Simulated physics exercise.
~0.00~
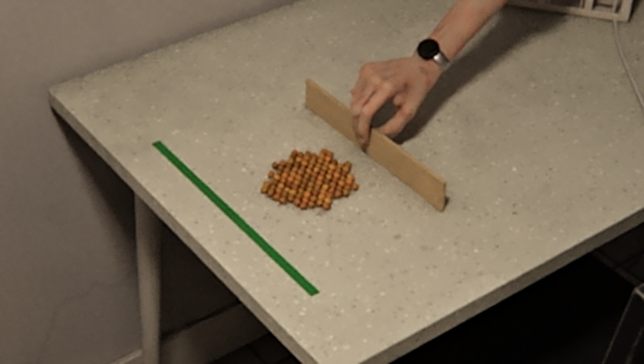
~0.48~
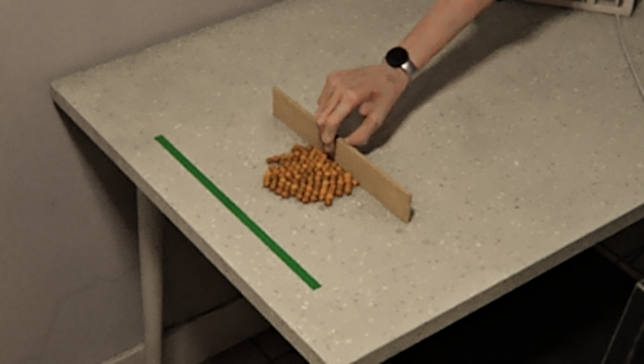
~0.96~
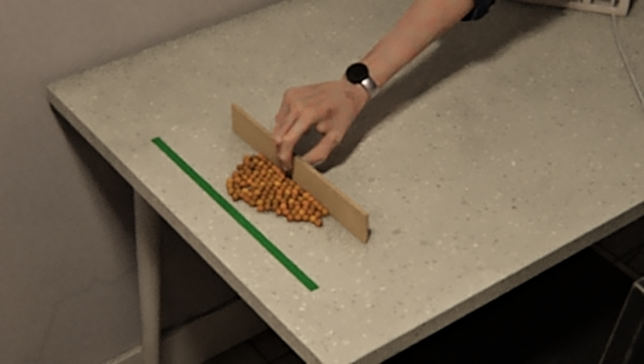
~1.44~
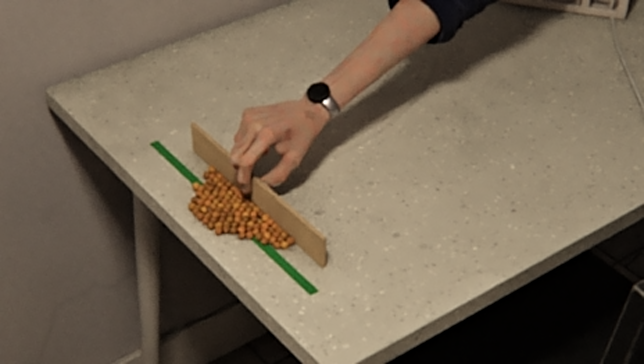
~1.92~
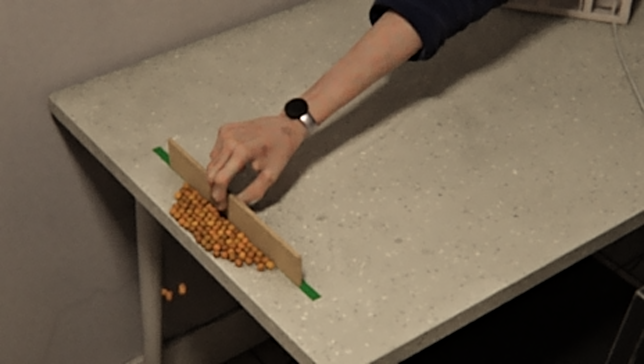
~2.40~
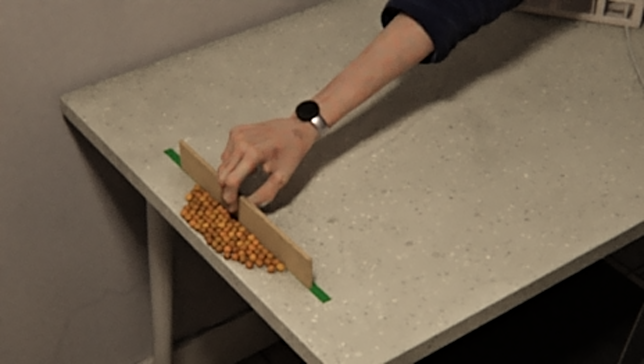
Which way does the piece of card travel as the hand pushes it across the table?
The piece of card moves to the left, towards the green tape near the edge of the table.
